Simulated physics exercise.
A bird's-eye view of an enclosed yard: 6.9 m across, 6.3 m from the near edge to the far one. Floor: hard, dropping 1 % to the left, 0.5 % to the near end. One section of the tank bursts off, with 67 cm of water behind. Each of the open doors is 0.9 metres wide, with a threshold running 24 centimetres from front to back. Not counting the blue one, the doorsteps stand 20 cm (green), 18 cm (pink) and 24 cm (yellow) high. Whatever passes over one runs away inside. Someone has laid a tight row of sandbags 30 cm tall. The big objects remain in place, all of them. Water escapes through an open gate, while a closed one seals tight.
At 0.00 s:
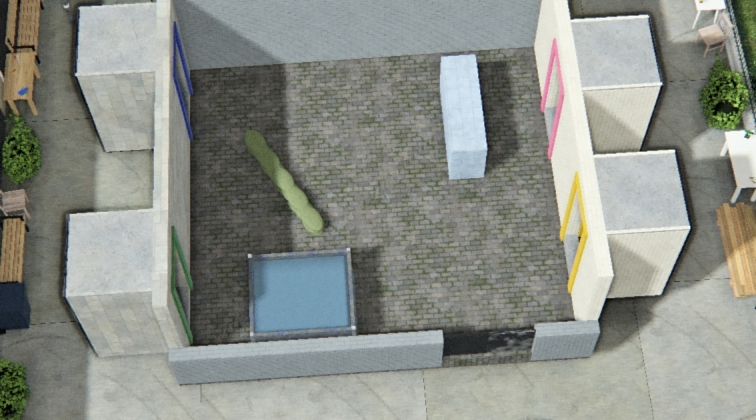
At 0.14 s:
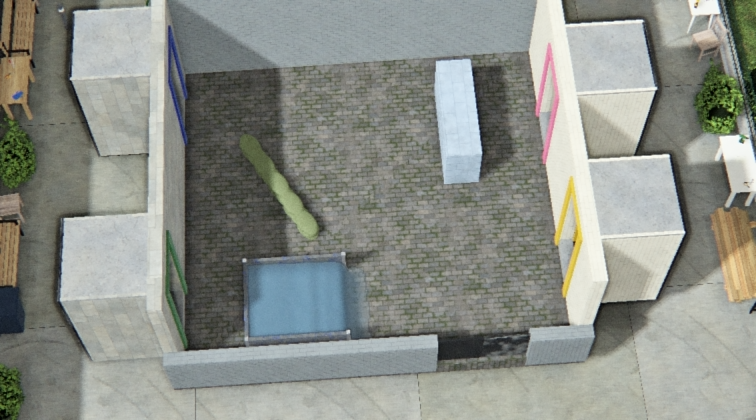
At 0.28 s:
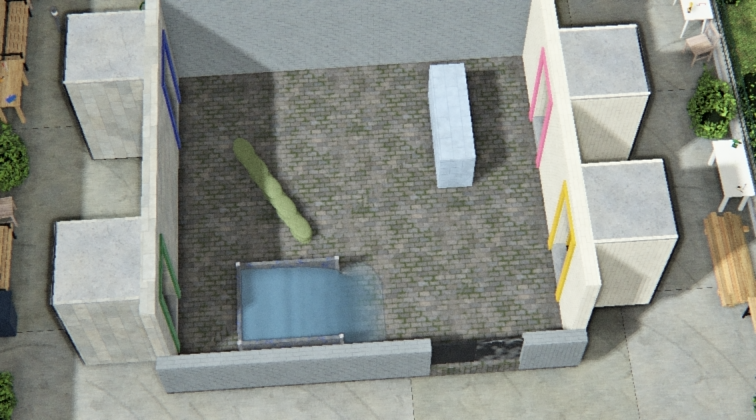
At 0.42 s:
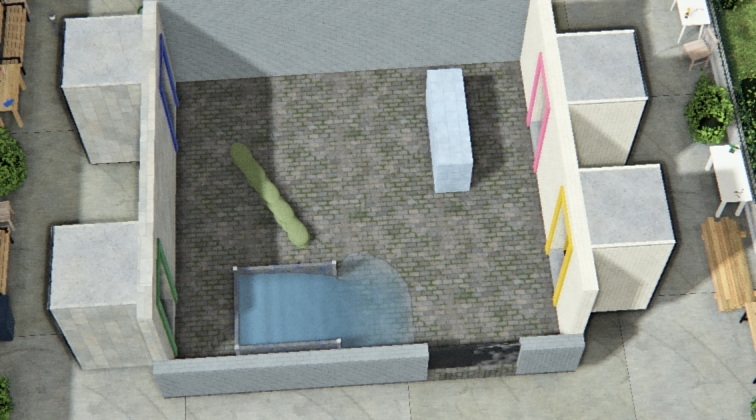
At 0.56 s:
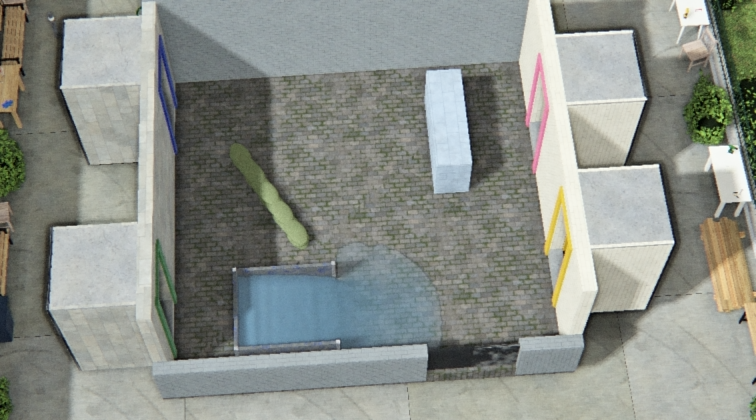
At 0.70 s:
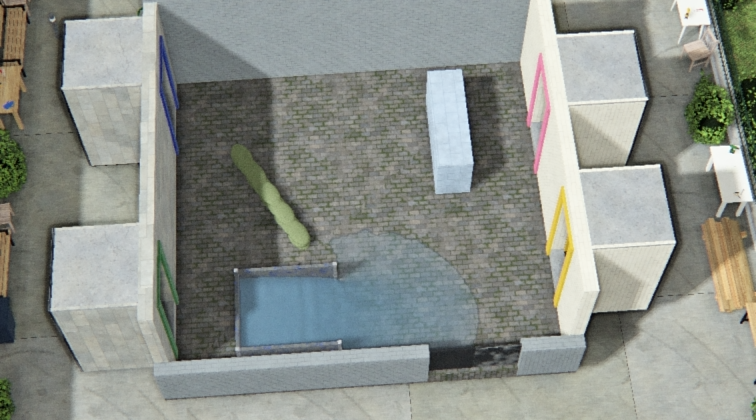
A walled yard seen from above held a square tank of blue water, a green hedge and a pale block; then the tank's right side gave way and water spread rightward across the paving.
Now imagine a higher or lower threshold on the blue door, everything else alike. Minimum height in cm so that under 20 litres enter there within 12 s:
7 cm.
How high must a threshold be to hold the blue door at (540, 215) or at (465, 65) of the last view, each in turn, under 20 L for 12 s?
Roughly 11.0 cm for the first and 16 cm for the second.
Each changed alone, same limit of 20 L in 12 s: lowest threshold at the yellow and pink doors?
Some 20 cm for yellow, some 6.5 cm for pink.
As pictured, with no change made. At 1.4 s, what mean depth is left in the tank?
30 cm, roughly.
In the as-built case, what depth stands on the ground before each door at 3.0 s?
Centimetres: Green = 0, pink = 10, yellow = 22, blue = 0.
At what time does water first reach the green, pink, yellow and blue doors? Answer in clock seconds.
The green door at 6.0 s, the pink door at 2.4 s, the yellow door at 1.2 s, the blue door at 8.0 s.
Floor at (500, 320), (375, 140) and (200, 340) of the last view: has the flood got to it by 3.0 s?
Listed order - soaked through, unwetted, unwetted.
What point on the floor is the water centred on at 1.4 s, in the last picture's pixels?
(372, 316).
After 1.4 s water covers 30 % of the floor, deepest (38 cm) near (561, 353); it has not reached the blue door.
After 3.0 s water covers 35 % of the floor, deepest (26 cm) near (551, 353); it has not reached the blue door.
After 12.0 s water covers 90 % of the floor, deepest (9 cm) near (177, 114); 8 cm at the blue door, 0 litres in over its 15 cm threshold.
At the blue door as built, the water arrived by 7.9 s and peaked near 12 cm at 8.8 s.
Run again over the same 12 s with other heights there, 27 litres in over 6.5 cm, 7 litres over 9 cm. The limit of 20 litres is kept from about 7 cm up.
